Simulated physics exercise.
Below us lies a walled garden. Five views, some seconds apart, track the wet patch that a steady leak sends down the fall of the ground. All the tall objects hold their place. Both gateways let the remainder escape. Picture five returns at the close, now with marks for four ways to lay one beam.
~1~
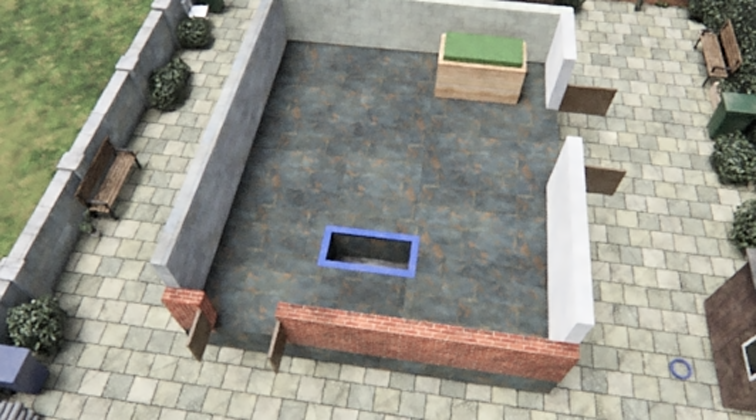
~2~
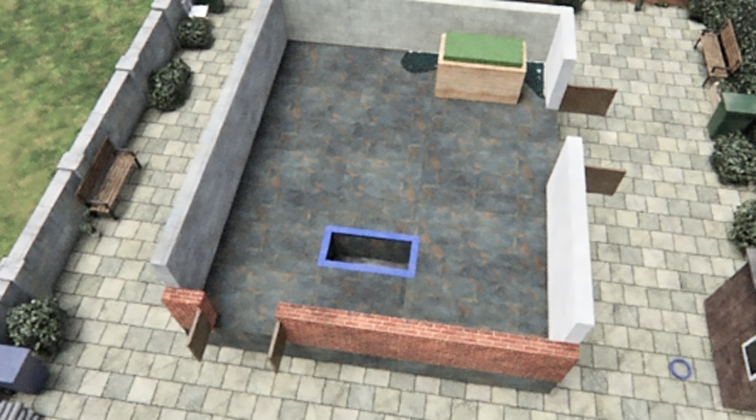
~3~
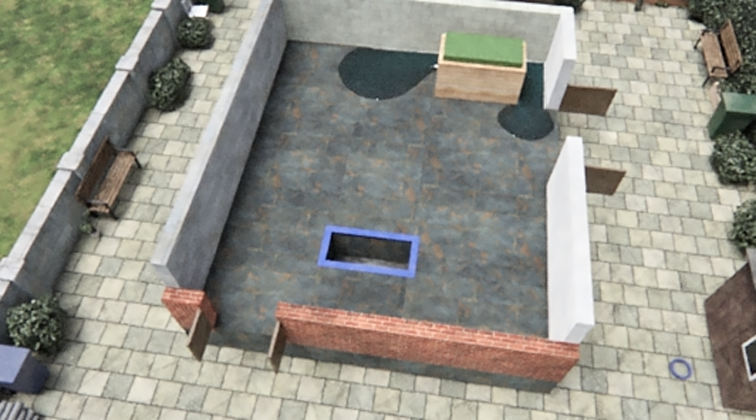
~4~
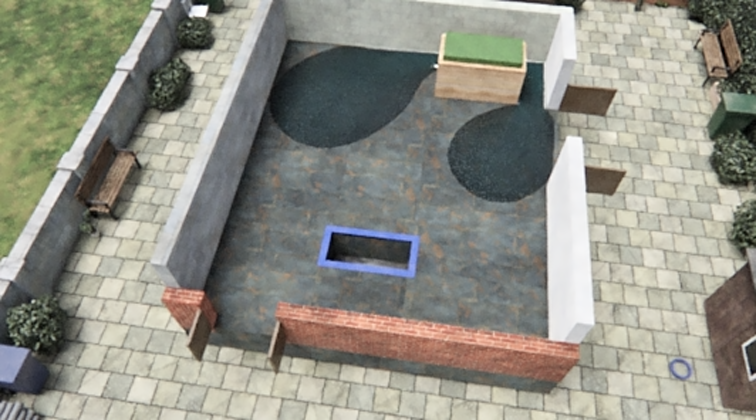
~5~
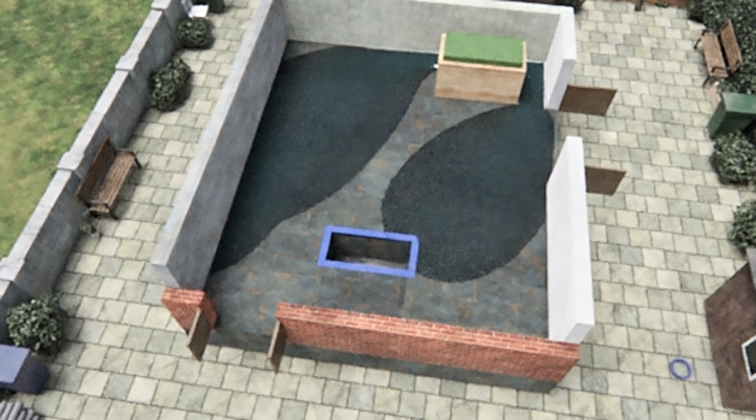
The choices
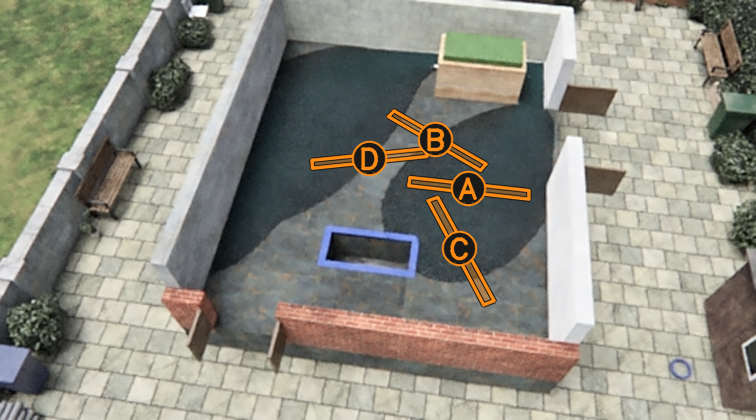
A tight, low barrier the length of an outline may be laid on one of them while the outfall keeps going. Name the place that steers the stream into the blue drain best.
D works best here.
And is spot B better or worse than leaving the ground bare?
Spot B is worse.
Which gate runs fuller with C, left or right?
More leaves on the left.
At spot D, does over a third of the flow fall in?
No.
In orange, A from (409, 181) to (528, 194); B from (391, 113) to (483, 167); C from (432, 199) to (488, 302); D from (312, 164) to (426, 152).
For spot A, about 7 % of the stream goes into the blue drain, about 93 % out by the gates.
For spot B, about 8 % of the stream goes into the blue drain, about 92 % out by the gates.
For spot C, about 9 % of the stream goes into the blue drain, about 91 % out by the gates.
For spot D, about 16 % of the stream goes into the blue drain, about 84 % out by the gates.
